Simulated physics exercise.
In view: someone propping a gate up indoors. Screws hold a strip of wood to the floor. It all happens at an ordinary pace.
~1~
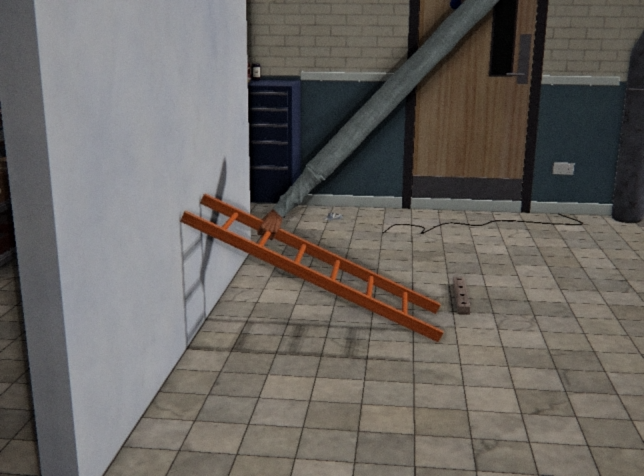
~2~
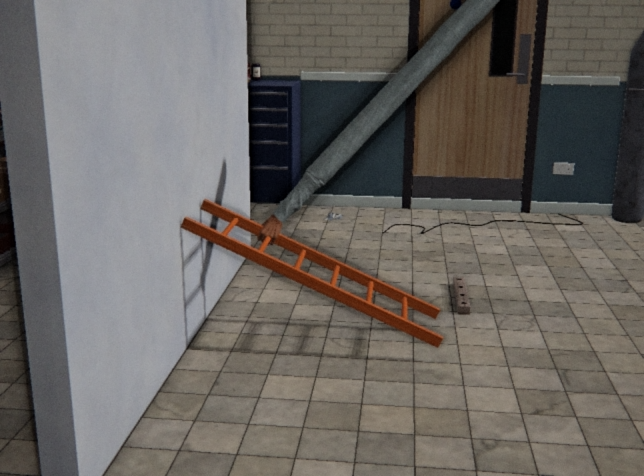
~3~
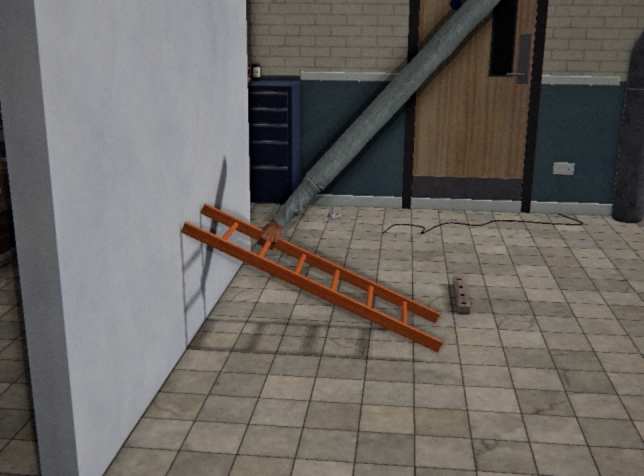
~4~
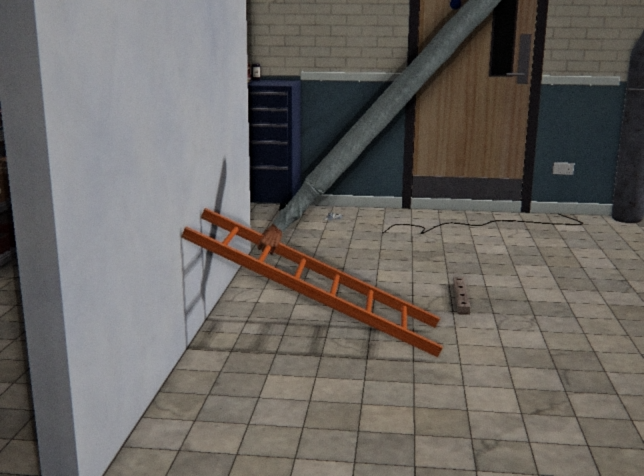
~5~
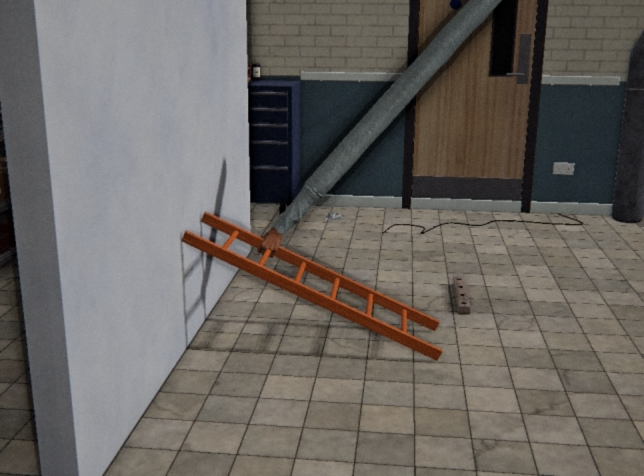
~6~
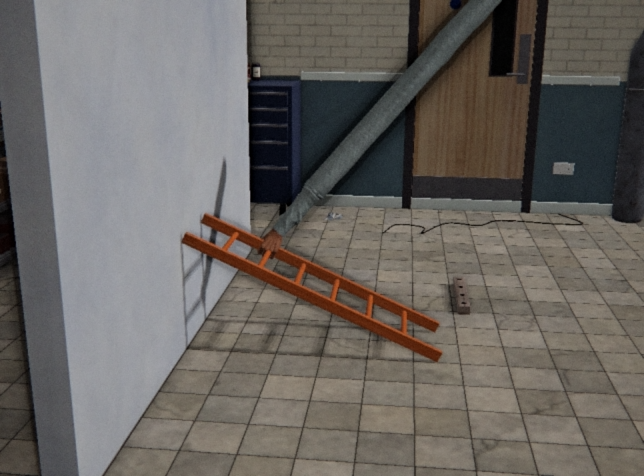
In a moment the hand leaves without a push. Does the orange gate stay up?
In the end the orange gate gives way at the feet.
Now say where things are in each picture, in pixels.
In the first frame, still on the way; orange gate (317, 265); batten (461, 295).
In the second frame, still on the way; orange gate (317, 270); batten (461, 295).
In the third frame, still on the way; orange gate (317, 275); batten (461, 295).
In the fourth frame, still on the way; orange gate (317, 280); batten (461, 295).
In the fifth frame, still on the way; orange gate (317, 283); batten (461, 295).
In the sixth frame, in place, still held; orange gate (316, 284); batten (461, 295).
Then, 0.26 s on from there, orange gate turned 12° from its first pose near (324, 309).
In the end, the orange gate slides out and falls, near (328, 335).
